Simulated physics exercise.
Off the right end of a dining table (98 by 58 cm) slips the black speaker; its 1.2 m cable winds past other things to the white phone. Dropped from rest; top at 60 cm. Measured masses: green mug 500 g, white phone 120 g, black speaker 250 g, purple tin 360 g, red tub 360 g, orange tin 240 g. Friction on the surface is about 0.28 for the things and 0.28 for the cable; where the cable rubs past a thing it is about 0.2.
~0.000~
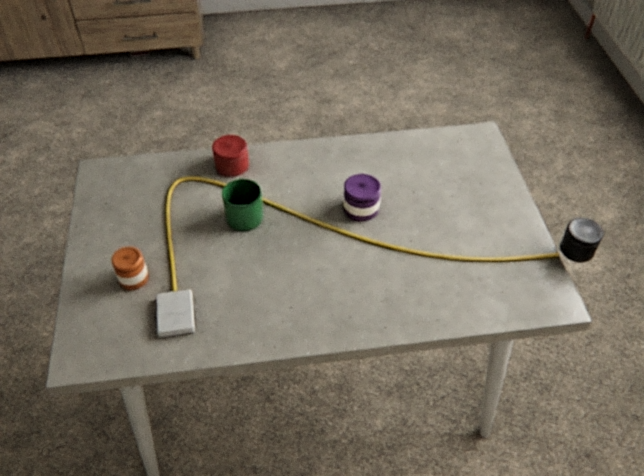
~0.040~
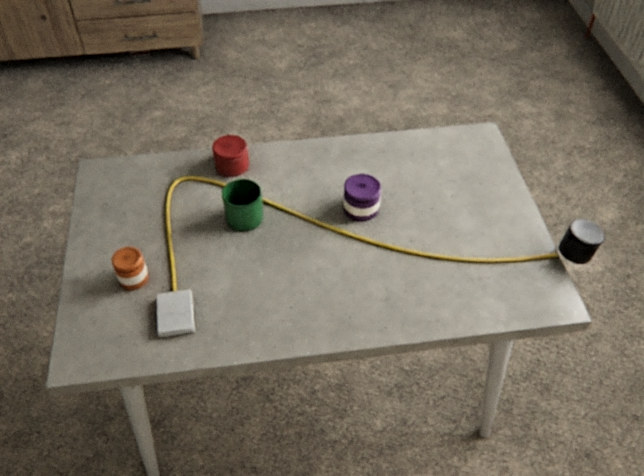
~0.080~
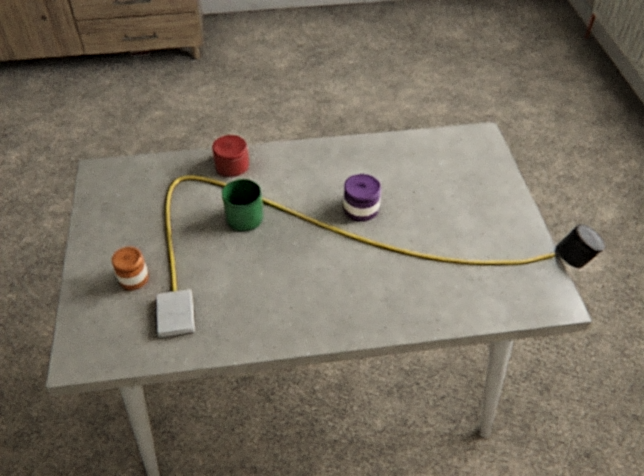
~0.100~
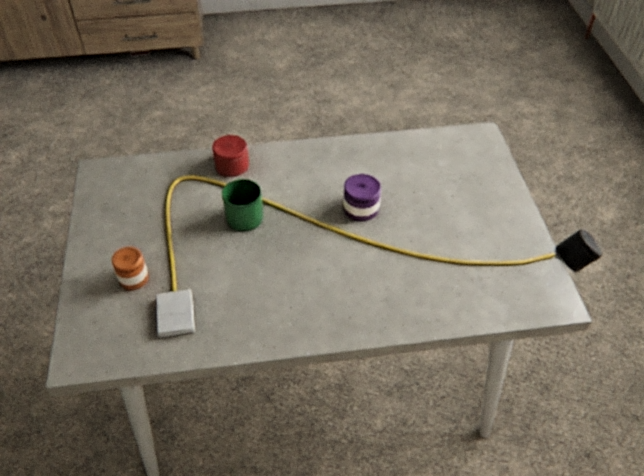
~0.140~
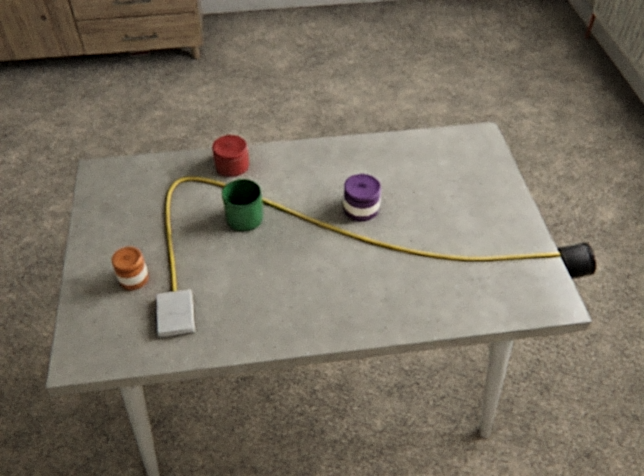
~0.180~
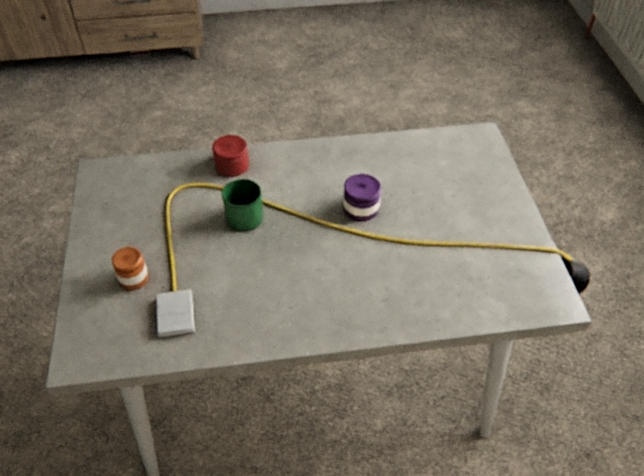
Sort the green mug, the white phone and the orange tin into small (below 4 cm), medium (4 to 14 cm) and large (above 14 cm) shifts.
Shifts - green mug: Medium; white phone: Large; orange tin: Small.
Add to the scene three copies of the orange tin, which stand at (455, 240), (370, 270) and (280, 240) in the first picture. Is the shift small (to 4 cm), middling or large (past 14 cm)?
Going one by one, I'd say a short shift, then a short shift, then a short shift.
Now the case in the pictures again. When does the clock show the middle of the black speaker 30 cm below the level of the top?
That is: 0.32 s.
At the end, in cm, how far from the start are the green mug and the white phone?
The green mug ends up 8 cm from where it began, and the white phone 35 cm.
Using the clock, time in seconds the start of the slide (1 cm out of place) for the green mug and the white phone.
Green mug 0.36 s; white phone 0.34 s, roughly.
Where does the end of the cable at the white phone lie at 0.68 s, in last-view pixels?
Roughly (265, 194).
At 0.4 s, the cable's tail end at (236, 248); white phone 15 cm off its start, green mug 4 cm off its start, black speaker over the edge.
At 0.7 s, the cable's tail end at (265, 194); white phone 32 cm off its start, green mug 7 cm off its start, black speaker over the edge.
At 0.9 s, the cable's tail end at (285, 184); white phone 37 cm off its start at (263, 179), green mug 7 cm off its start at (268, 208), black speaker over the edge.
At 1.2 s, the cable's tail end at (285, 184); white phone 37 cm off its start, green mug 7 cm off its start, black speaker over the edge.
At 2.4 s, the cable's tail end at (285, 184); white phone 37 cm off its start at (263, 179), green mug 7 cm off its start at (268, 208), orange tin 0 cm off its start at (127, 257), black speaker over the edge.
